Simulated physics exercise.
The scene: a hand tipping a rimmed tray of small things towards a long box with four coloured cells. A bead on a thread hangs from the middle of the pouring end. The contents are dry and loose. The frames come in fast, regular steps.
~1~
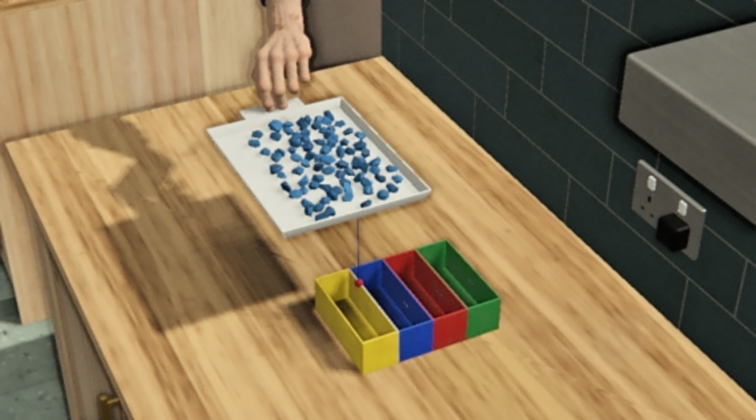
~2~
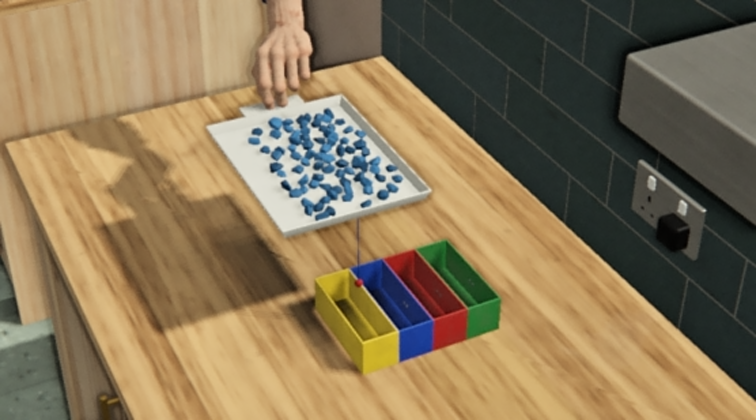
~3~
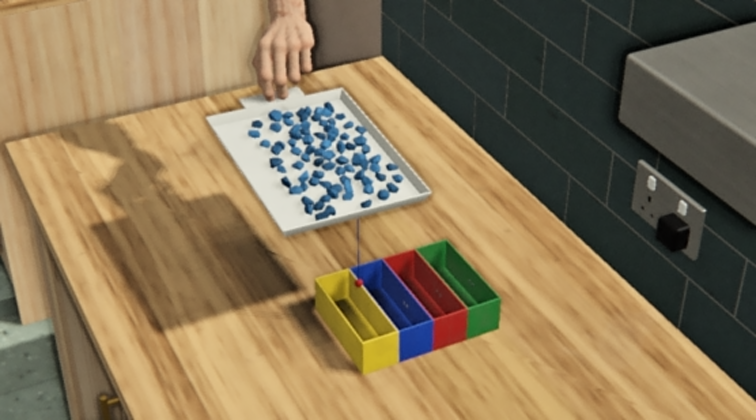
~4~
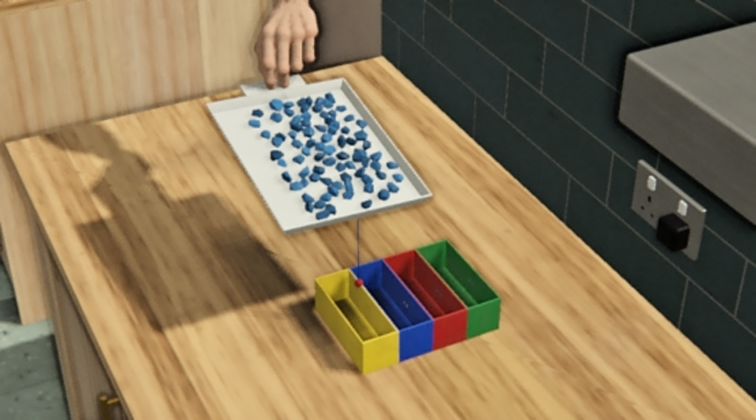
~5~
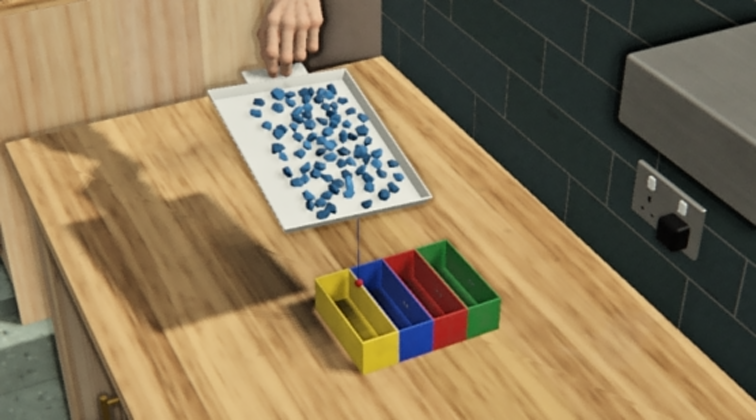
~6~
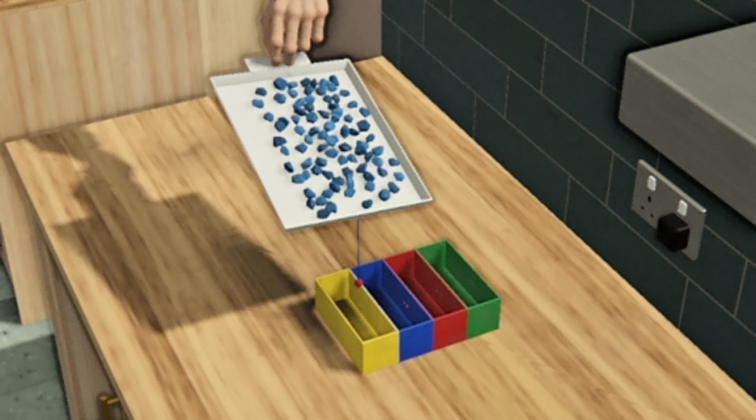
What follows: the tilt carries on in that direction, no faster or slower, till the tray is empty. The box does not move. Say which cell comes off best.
The red one ends fullest.
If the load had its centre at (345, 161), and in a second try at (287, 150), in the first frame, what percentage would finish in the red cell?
In turn 50 and 30 in a hundred.
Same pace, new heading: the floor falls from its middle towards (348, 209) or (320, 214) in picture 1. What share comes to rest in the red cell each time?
Roughly 20 per cent, and 0 per cent.
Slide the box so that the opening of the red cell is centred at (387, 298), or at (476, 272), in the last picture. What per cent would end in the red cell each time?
About 20 and 10 per cent.
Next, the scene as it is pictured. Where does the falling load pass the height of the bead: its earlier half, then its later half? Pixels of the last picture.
Early half (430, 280), late half (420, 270).
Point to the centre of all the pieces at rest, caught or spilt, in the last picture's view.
At about (431, 317).
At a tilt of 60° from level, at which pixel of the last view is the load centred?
Near (388, 182).
Just after the last frame, tray tipped steeply; every one on the tray.
A moment on, tray tipped right over; just a few on the tray; roughly a third in the red cell; roughly a quarter in the blue cell; roughly a quarter in the green cell; about a tenth in the yellow cell; roughly a quarter falling or outside the box.
Further on, tray tipped past a quarter turn; roughly half in the red cell; roughly a quarter in the blue cell; roughly a quarter in the green cell; about a tenth in the yellow cell; about a tenth falling or outside the box.
When it is over, tray tipped past a quarter turn; roughly half in the red cell; roughly a quarter in the blue cell; roughly a quarter in the green cell; about a tenth in the yellow cell; about a tenth outside the box.
